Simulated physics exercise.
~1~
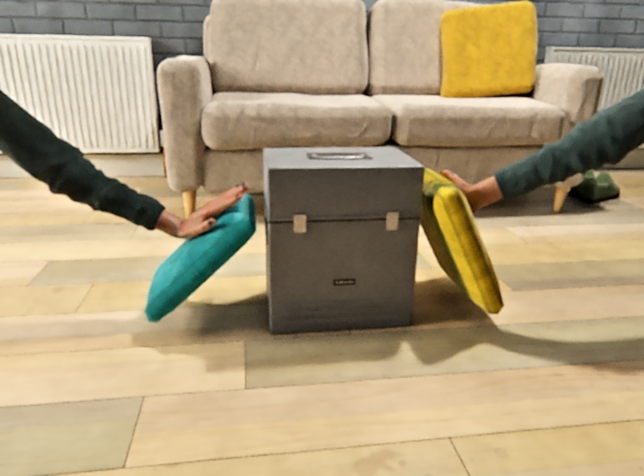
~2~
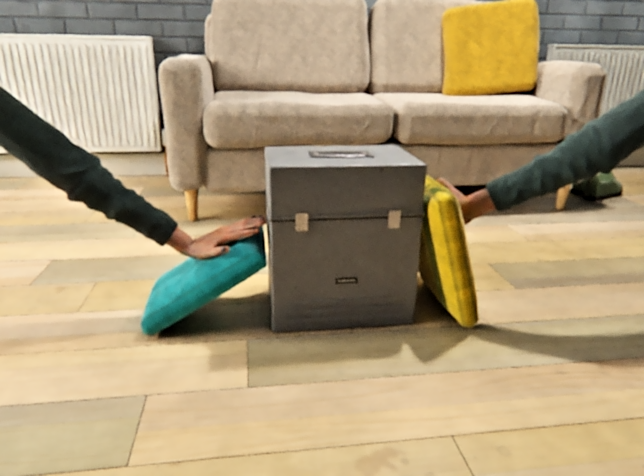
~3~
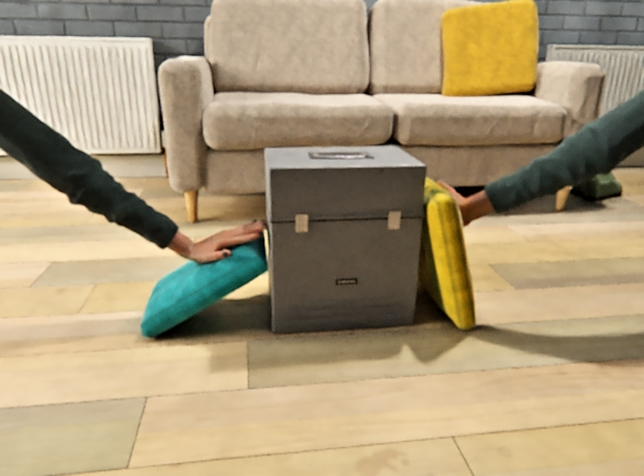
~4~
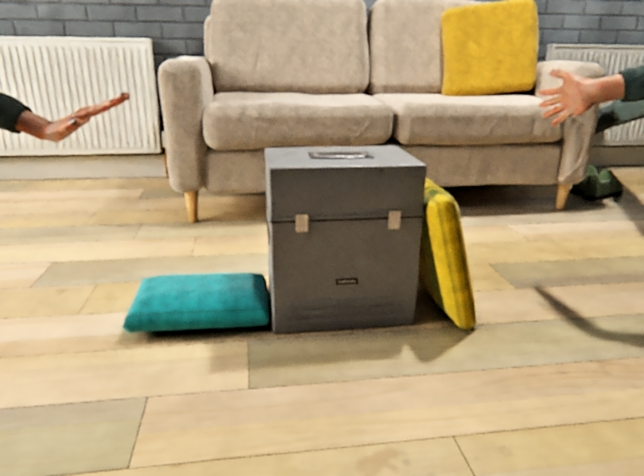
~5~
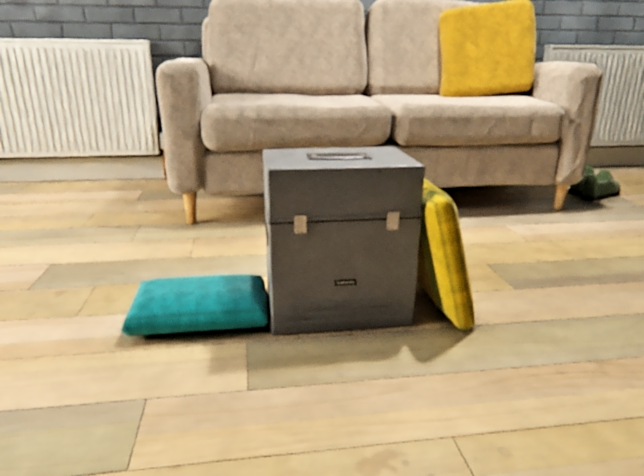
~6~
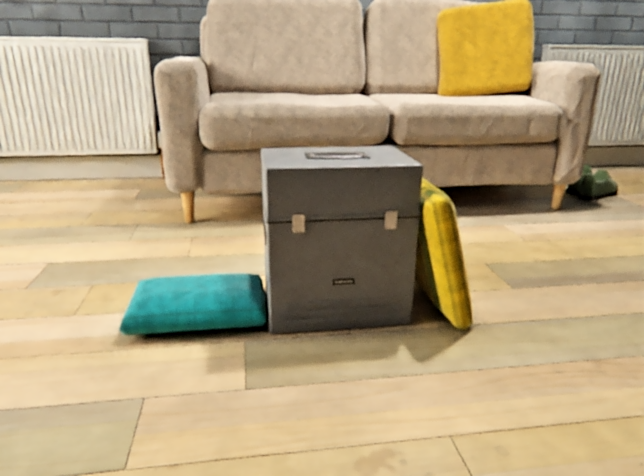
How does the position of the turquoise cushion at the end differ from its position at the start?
At the start the turquoise cushion is tilted up under a hand on the left of the grey chest. At the end it lies flat on the floor beside the chest, lower than before.
